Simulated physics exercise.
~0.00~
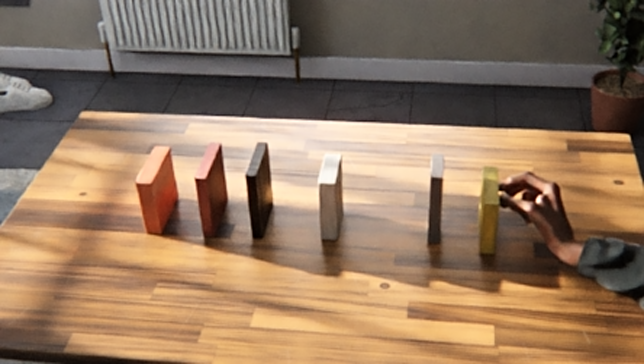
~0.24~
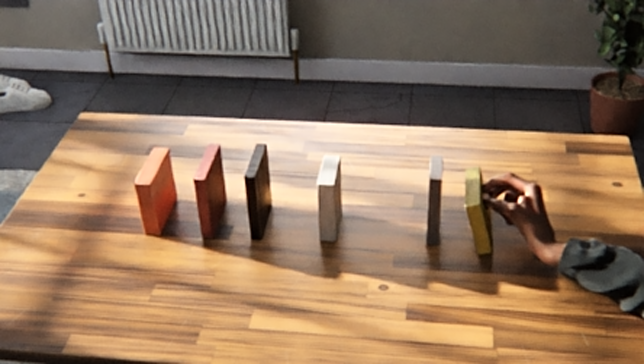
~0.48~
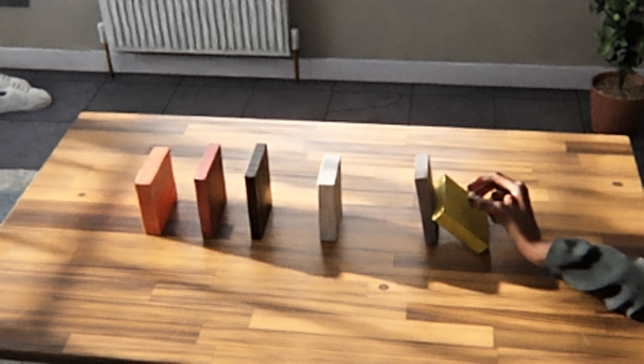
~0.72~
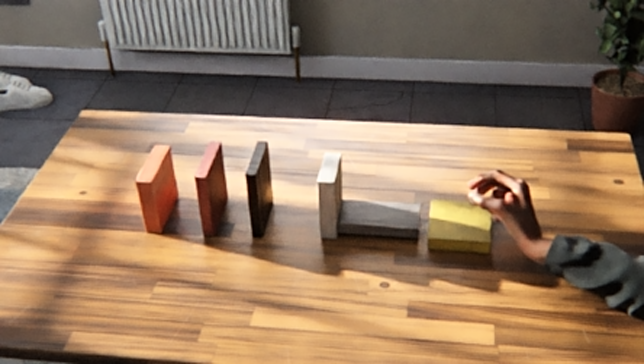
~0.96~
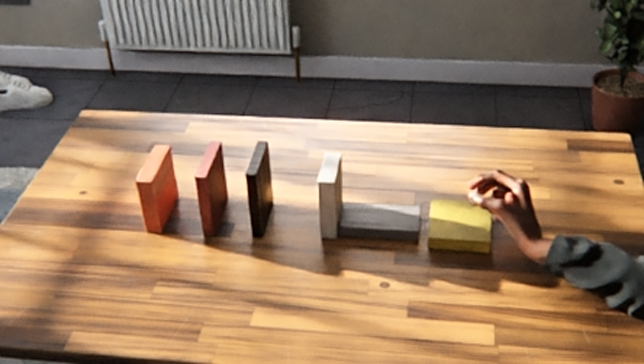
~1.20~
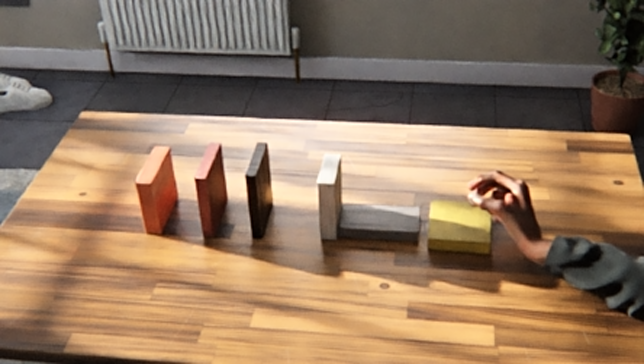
A hand tips the yellow block left, toppling the grey one, while four others stay upright.
